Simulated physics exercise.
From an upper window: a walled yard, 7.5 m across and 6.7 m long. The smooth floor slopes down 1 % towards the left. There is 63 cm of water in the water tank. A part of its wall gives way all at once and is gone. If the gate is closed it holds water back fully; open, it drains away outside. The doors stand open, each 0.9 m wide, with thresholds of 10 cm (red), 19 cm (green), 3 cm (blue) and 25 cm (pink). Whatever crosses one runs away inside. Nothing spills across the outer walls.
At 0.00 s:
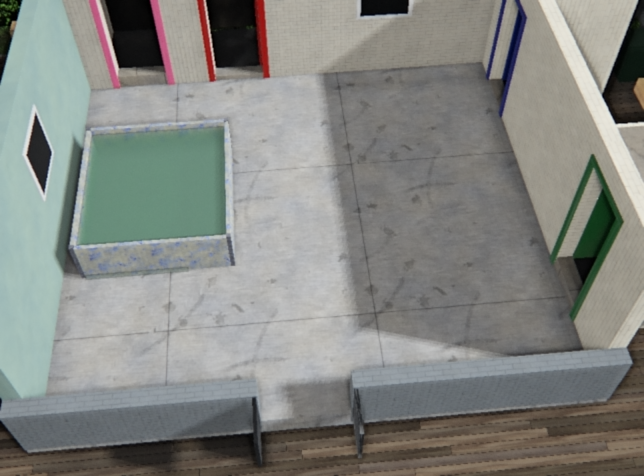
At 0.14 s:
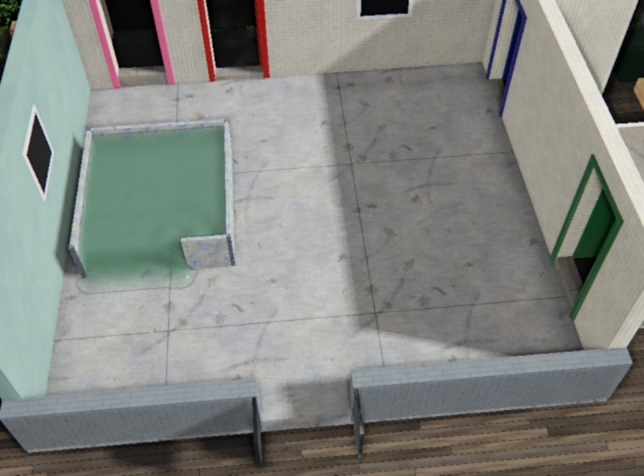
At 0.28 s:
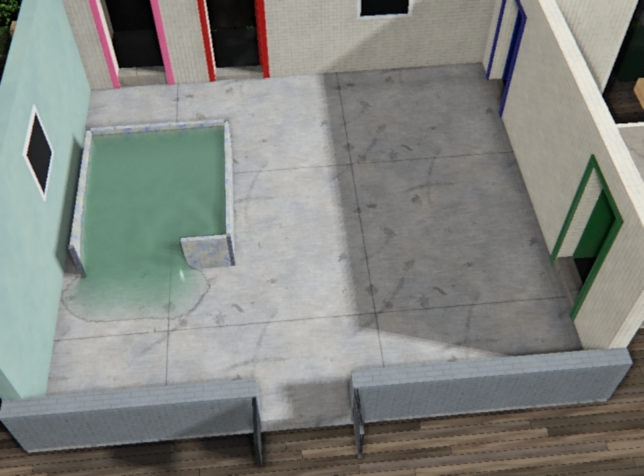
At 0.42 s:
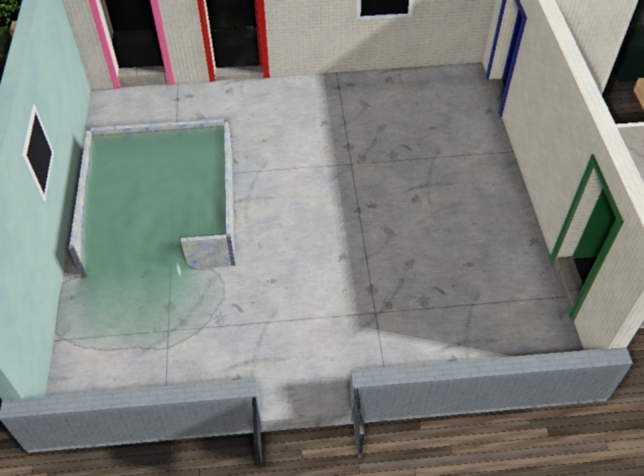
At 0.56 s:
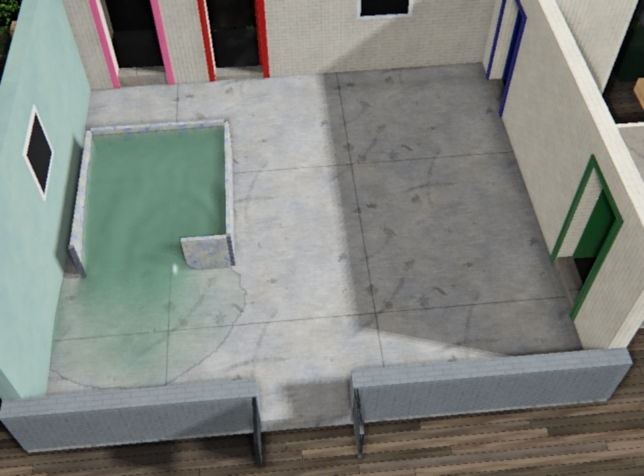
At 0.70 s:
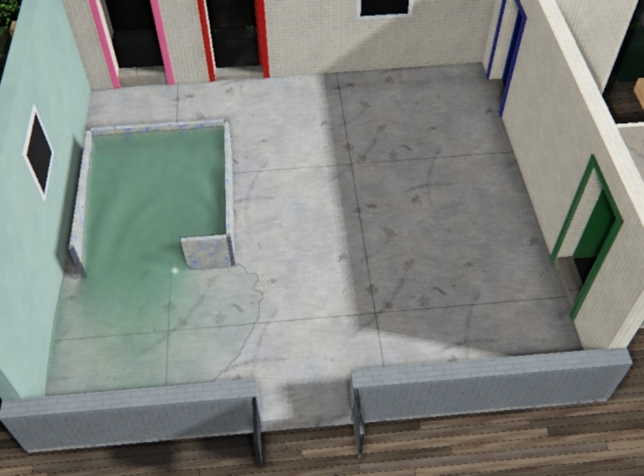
Walled yard from above, part of a water tank's front wall vanishing and green water spreading across the pale floor.
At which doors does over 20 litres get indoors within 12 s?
The water let in: At the red door it does not reach the limit; at the green door it stays under the limit; at the blue door it goes over the limit; at the pink door it stays under the limit.
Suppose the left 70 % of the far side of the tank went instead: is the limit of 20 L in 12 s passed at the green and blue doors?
Against that limit: Green below, blue above.
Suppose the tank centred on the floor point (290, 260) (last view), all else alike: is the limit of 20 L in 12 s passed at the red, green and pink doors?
Against that limit: Red not over, green under, pink not over.
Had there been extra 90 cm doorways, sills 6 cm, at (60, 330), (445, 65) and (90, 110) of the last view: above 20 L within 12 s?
In turn: Past it, over, below.
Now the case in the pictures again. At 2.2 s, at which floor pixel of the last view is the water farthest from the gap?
Near (380, 393).
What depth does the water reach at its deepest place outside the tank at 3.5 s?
Up to some 31 cm.
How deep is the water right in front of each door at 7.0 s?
Depths in cm: Red 2, green 12, blue 5, pink 7.
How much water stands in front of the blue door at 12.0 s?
Some 7.0 cm.
After 1.4 s water covers 15 % of the floor and is deepest (60 cm) near (43, 424); red door not reached, green door not reached, blue door not reached, pink door not reached.
After 2.2 s water covers 15 % of the floor and is deepest (50 cm) near (46, 399); red door not reached, green door not reached, blue door not reached, pink door not reached.
After 3.5 s water covers 40 % of the floor and is deepest (31 cm) near (43, 424); red door not reached, green door not reached, blue door not reached, pink door not reached.
After 7.0 s water covers 80 % of the floor and is deepest (16 cm) near (43, 424); red door 2 cm at the sill, 0 L in, green door 12 cm at the sill, 1 L in, blue door 5 cm at the sill, 1 L in, pink door 7 cm at the sill, 0 L in.
After 12.0 s water covers 100 % of the floor and is deepest (12 cm) near (92, 159); red door 6 cm at the sill, 0 L in, green door 5 cm at the sill, 1 L in, blue door 7 cm at the sill, 38 L in, pink door 10 cm at the sill, 0 L in.
